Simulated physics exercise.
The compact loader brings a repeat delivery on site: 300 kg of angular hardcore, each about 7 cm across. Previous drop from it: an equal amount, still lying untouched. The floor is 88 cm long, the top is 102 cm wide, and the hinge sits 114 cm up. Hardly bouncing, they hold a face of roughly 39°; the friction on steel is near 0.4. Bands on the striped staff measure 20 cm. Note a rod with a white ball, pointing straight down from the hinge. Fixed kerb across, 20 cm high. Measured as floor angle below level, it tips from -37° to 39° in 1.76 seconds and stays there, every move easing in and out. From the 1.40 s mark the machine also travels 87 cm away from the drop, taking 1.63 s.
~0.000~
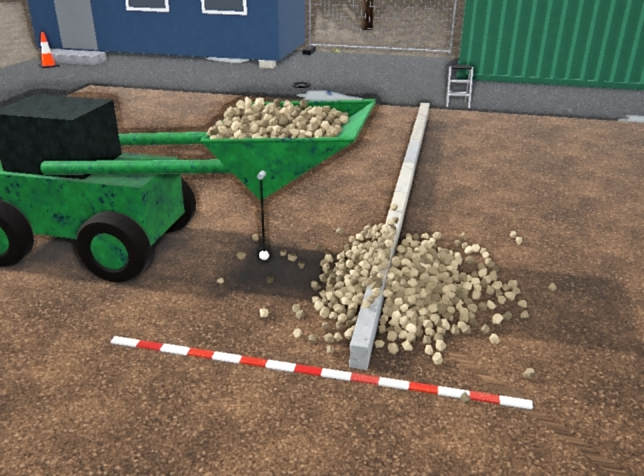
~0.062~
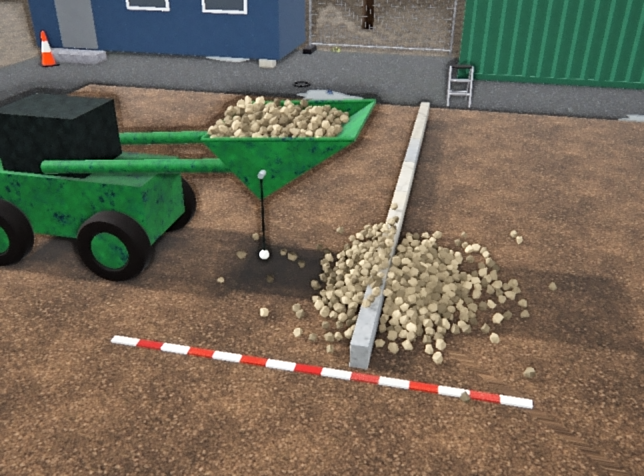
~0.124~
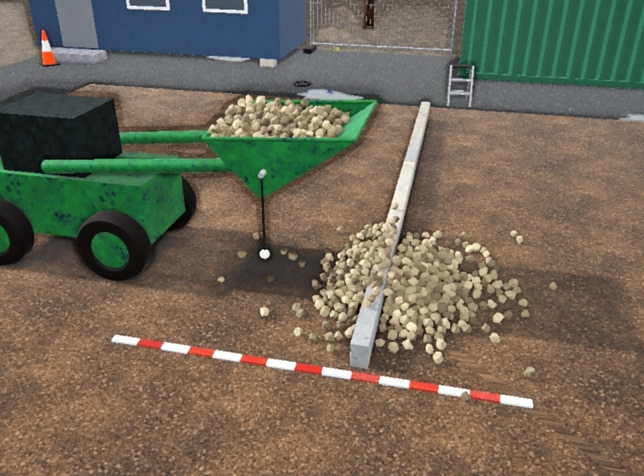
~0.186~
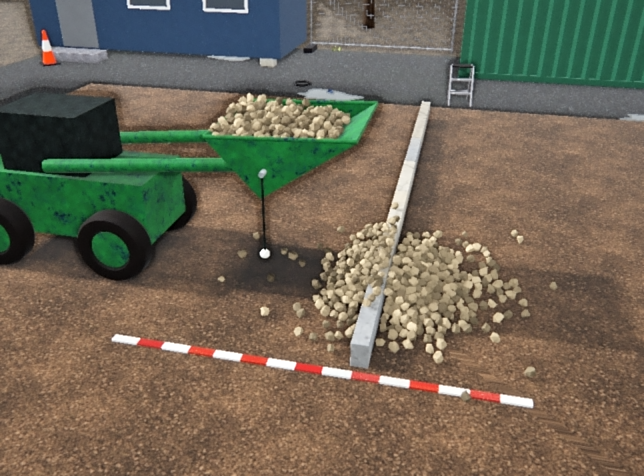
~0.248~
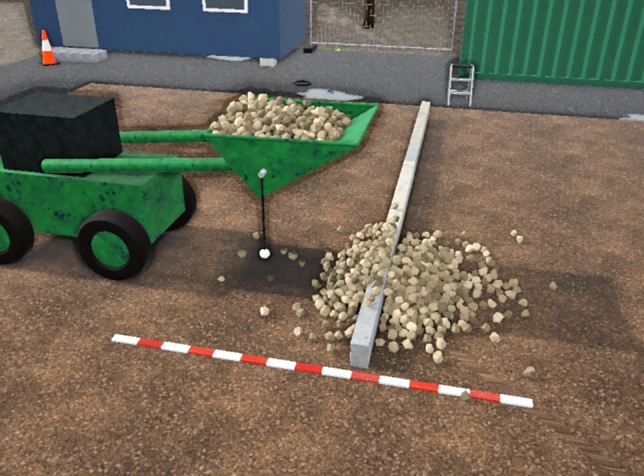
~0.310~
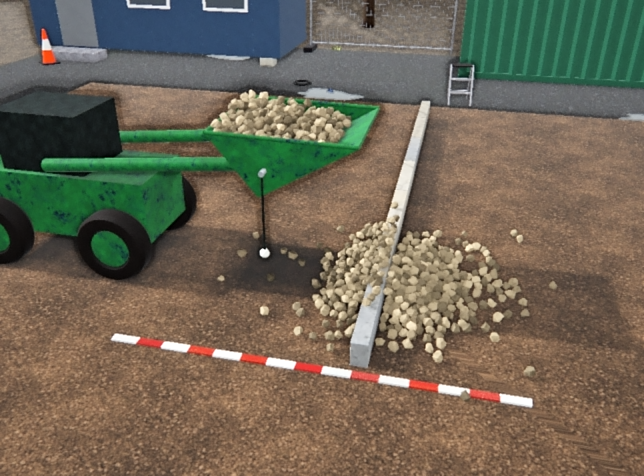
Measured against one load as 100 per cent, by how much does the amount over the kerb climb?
The amount climbs by some 6 per cent of a load.
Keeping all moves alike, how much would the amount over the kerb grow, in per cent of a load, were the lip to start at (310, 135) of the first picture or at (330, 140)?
Around 0 and 0 percent respectively.
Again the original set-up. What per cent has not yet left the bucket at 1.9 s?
That works out to about 30 %.
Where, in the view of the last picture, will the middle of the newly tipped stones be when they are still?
The centre sits about (339, 261).
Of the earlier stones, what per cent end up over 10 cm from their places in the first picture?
Close to 0 per cent.
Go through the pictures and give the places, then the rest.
In the first frame, the bucket is at -37°, its lip at (354, 140); the top of the load is at (285, 110). The earlier load is highest near (382, 249), 27 cm above ground level, 38 % on this side of the kerb, 62 % over the kerb.
In the second frame, the bucket is at -37°, its lip at (355, 140); the top of the load is at (285, 109); the stones move at 0.0 m/s on average.
In the third frame, the bucket is at -36°, its lip at (356, 140); the top of the load is at (280, 108); the stones move at 0.1 m/s on average.
In the fourth frame, lip at (357, 142), floor tilted -35°, highest stones at (270, 107); the stones move at 0.1 m/s on average.
In the fifth frame, lip at (358, 145), floor tilted -33°, highest stones at (261, 106); the stones move at 0.1 m/s on average.
In the sixth frame, lip at (359, 148), floor tilted -31°, highest stones at (257, 103); the stones move at 0.1 m/s on average.
After 1.3 s the floor is at 27°; in per cent of one load, 100 in the bucket, 38 on this side of the kerb, 62 over the kerb; the foremost stones are at (524, 285).
After 1.9 s the floor is at 39°; in per cent of one load, 31 in the bucket, 106 on this side of the kerb, 63 over the kerb; the foremost stones are at (524, 285).
After 3.5 s the floor is at 39°; in per cent of one load, 0 in the bucket, 132 on this side of the kerb, 68 over the kerb; the foremost stones are at (524, 285).
After 6.0 s the floor is at 39°; in per cent of one load, 0 in the bucket, 132 on this side of the kerb, 68 over the kerb; the foremost stones are at (524, 285). Net gain over the kerb, 6.
